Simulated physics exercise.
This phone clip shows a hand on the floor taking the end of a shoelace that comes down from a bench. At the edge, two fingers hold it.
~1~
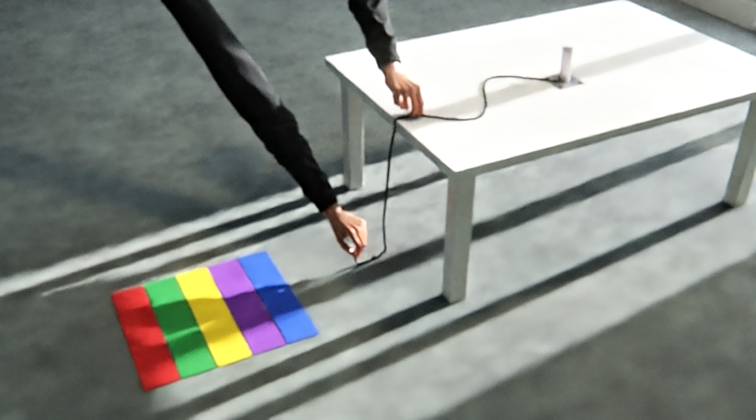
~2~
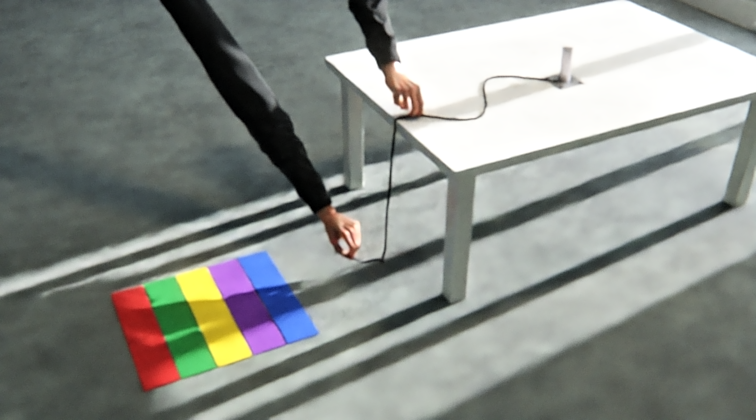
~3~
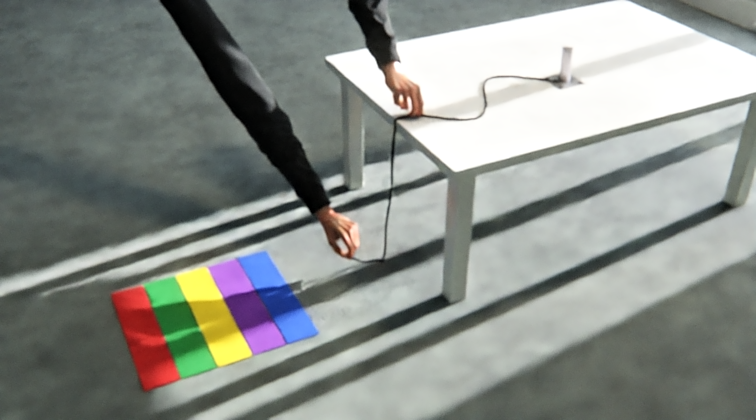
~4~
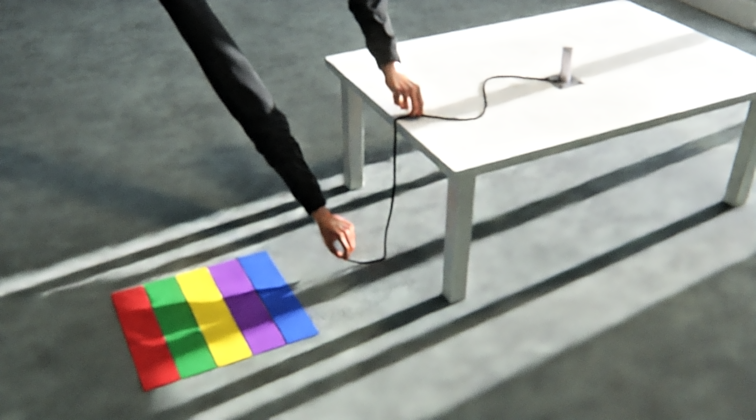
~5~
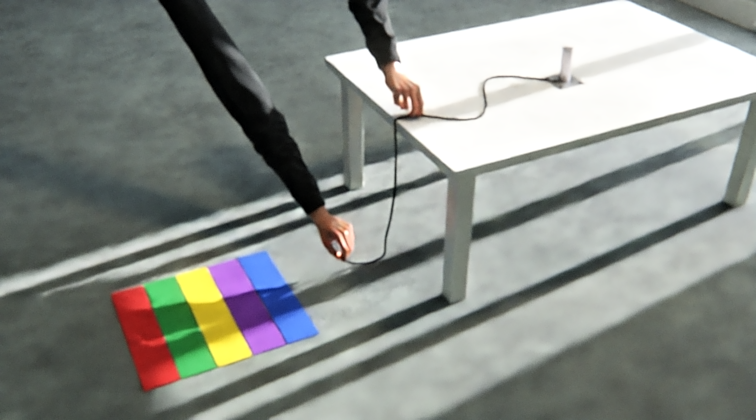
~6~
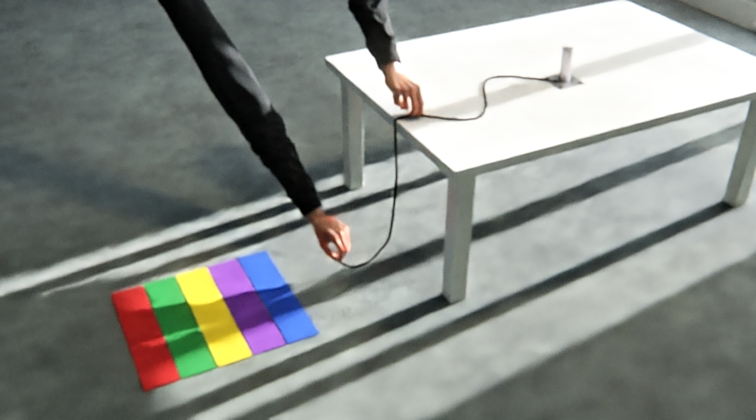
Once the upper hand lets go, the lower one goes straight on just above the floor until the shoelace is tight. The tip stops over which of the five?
Over the green strip.
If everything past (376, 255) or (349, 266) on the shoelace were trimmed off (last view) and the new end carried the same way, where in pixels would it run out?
The pixels are close to (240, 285) for the first and (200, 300) for the second.
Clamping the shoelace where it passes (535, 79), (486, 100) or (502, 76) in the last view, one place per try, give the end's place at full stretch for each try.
That would be (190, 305) for the first, (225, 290) for the second and (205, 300) for the third.
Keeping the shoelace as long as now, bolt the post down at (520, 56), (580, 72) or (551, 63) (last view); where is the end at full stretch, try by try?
Estimated pixels per try: (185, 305); (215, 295); (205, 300).
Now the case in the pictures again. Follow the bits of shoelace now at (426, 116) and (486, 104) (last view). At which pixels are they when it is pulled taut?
The first one ends up at (371, 144) and the second one at (443, 109).
A little later, end near (236, 289); over purple.
Next, end near (200, 300); over yellow.
When it is tight, end near (179, 306); over green. It gets as far as the green strip.
